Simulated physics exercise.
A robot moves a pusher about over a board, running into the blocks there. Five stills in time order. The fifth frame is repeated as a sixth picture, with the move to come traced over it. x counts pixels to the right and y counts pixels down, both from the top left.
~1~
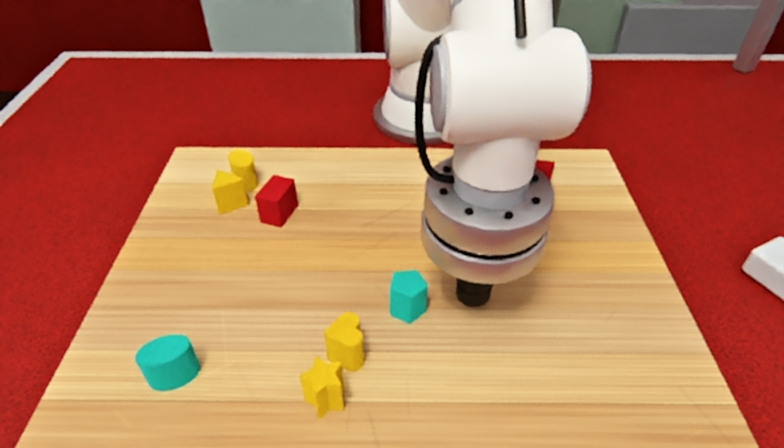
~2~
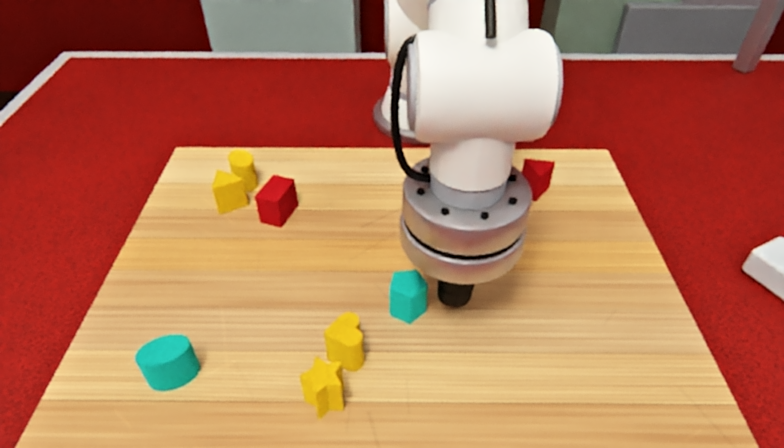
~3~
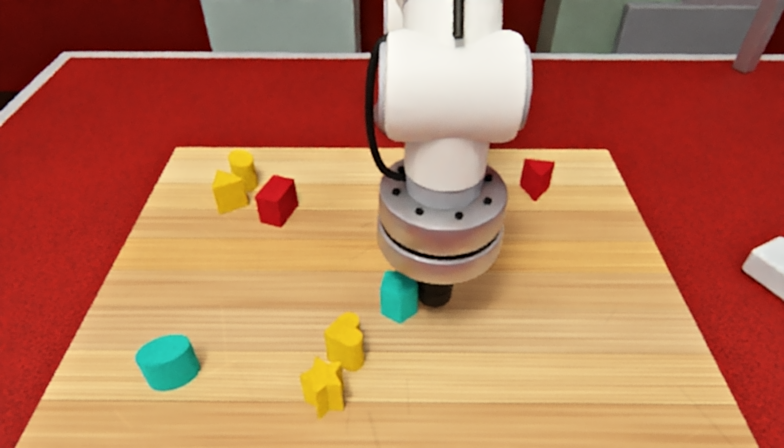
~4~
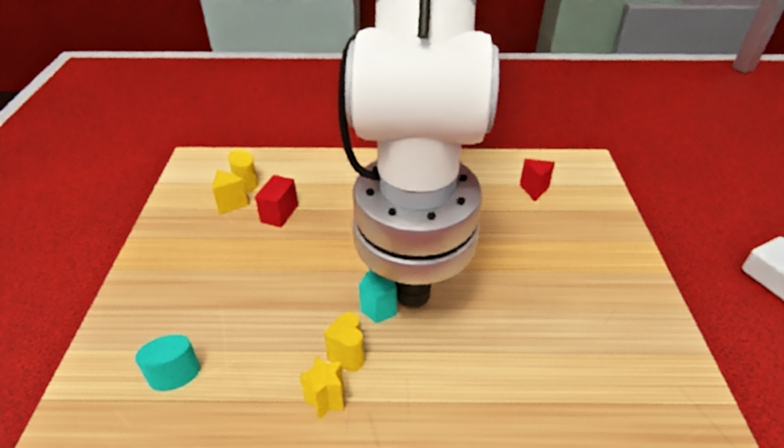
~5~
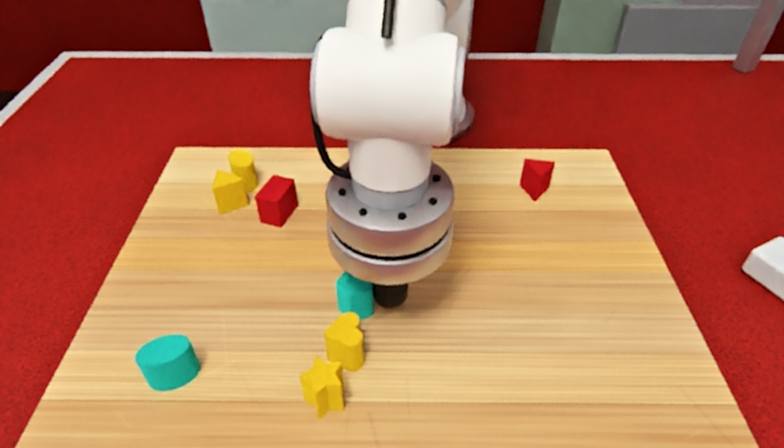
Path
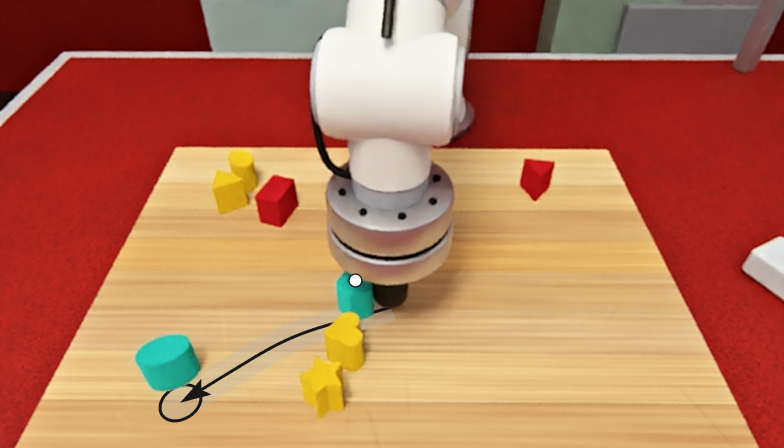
On a wooden board, a white robot arm moving left and pushing a turquoise block a short way, other blocks staying still.
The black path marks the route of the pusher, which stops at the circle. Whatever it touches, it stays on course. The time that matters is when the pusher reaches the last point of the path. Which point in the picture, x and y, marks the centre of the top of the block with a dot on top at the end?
Answer: (285, 283).
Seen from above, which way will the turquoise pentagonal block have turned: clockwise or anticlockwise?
If we look at it from overhead, the turquoise pentagonal block pivots clockwise.
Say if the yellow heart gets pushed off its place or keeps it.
Not moved.
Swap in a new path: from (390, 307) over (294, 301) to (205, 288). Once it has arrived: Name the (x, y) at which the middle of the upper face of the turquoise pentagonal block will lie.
The middle of its upper face will lie at (160, 264).
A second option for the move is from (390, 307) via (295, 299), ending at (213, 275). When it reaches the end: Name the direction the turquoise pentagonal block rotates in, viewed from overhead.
Looking down: Anticlockwise.
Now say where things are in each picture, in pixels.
In the first picture, pusher tip at (473, 295); block tops, turquoise oval at (162, 349); yellow heart at (346, 329); turquoise pentagonal block at (408, 282).
In the second picture, pusher at (454, 295); blocks unchanged.
In the third picture, pusher at (434, 295); turquoise pentagonal block at (399, 282).
In the fourth picture, pusher at (413, 295); turquoise pentagonal block at (379, 281).
In the fifth picture, pusher at (390, 296); turquoise oval at (162, 349); yellow heart at (346, 329); turquoise pentagonal block at (355, 281).
Path on the board, from (390, 307) over (287, 340) to (181, 402); the dot is on the turquoise pentagonal block.
The first path, step by step. One third of the way, pusher at (319, 315); turquoise pentagonal block at (293, 283), turned 55° clockwise.
Two thirds of the way, pusher at (250, 346); turquoise pentagonal block at (285, 283), turned 75° clockwise.
At the end, pusher at (175, 391); turquoise oval at (156, 348); yellow heart in place; turquoise pentagonal block at (285, 283), turned 75° clockwise.
